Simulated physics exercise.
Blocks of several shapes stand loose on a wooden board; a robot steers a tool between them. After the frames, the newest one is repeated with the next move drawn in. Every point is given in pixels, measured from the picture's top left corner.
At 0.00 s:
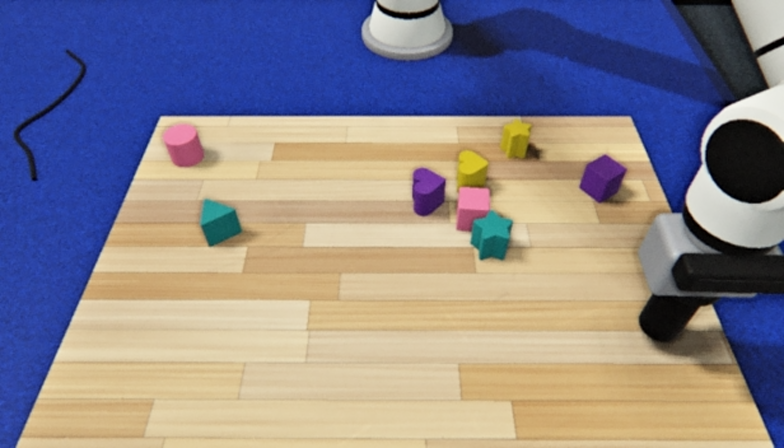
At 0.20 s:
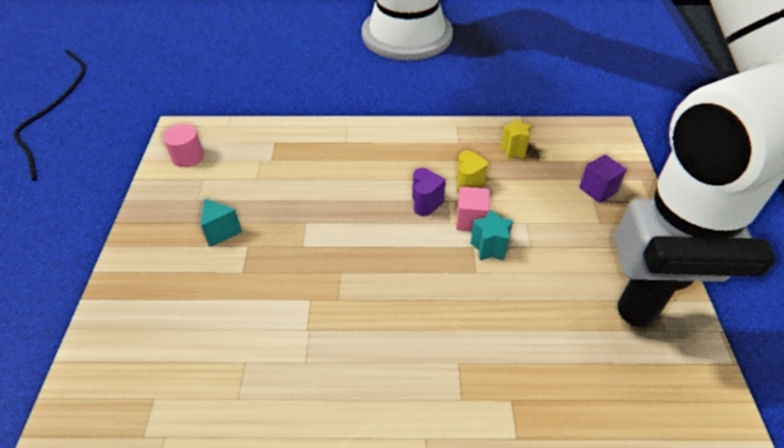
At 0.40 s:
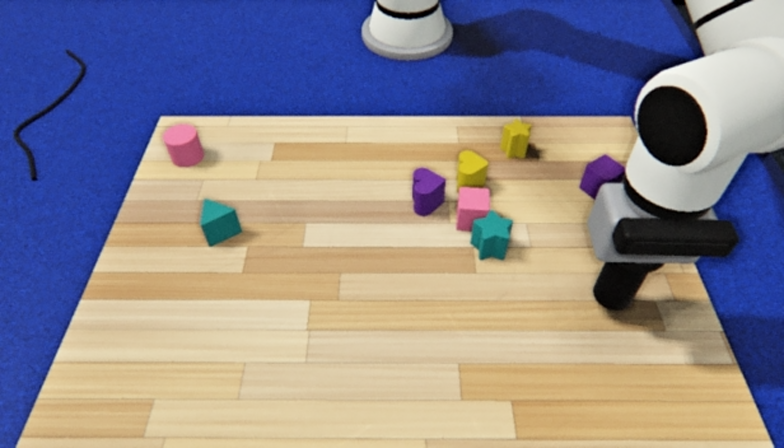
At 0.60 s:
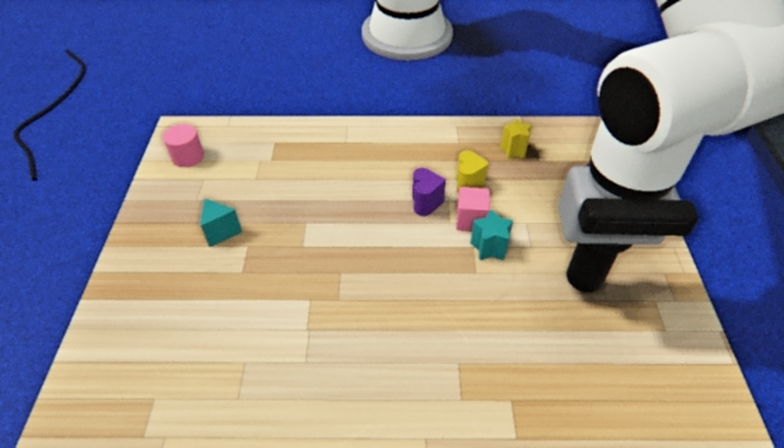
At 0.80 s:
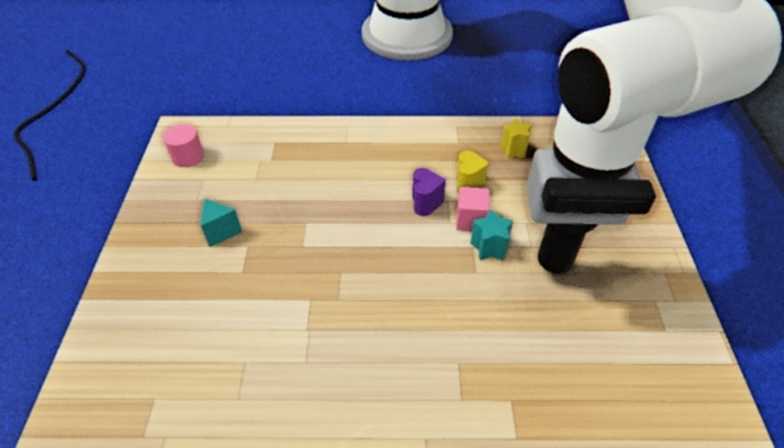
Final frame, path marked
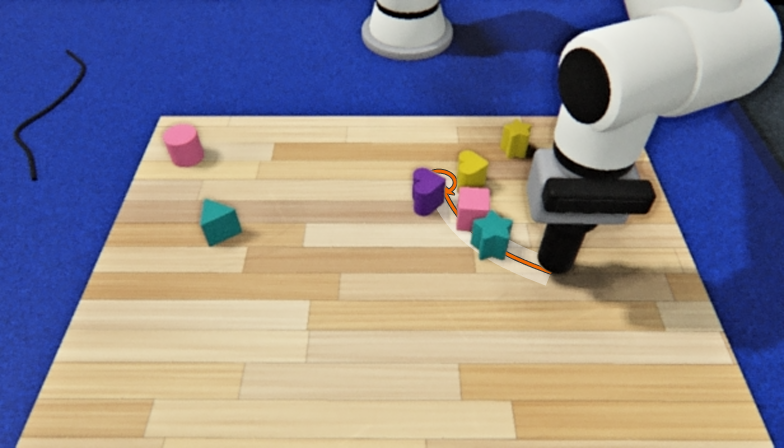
On a wooden board, a robot arm moves its black tool left past still, colored blocks.
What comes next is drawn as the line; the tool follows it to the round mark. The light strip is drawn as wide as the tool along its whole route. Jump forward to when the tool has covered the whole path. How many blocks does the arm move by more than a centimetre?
There will be three or more blocks displaced.
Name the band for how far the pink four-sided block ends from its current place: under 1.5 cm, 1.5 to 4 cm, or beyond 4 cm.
Offset: Above 4 cm.
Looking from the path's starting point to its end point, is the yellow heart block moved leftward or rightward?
Shifts right.
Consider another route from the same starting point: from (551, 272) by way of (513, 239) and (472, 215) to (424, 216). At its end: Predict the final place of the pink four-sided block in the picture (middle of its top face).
I expect it at (394, 185).
The line goes from (551, 272) via (498, 249) and (460, 217), ending at (440, 182).
The first path, step by step. One third of the way, tool at (500, 237); pink four-sided block at (460, 189), turned 20° clockwise; turquoise star-shaped block at (472, 216).
Two thirds of the way, tool at (461, 204); purple heart block at (405, 164), turned 30° anticlockwise; pink four-sided block at (435, 168), turned 90° clockwise; turquoise star-shaped block at (431, 192), turned 15° anticlockwise.
At the end, tool at (441, 170); purple heart block at (392, 160), turned 65° anticlockwise; yellow heart block at (472, 152), turned 60° clockwise; pink four-sided block at (413, 146), turned 55° clockwise; turquoise star-shaped block at (423, 187), turned 45° anticlockwise.
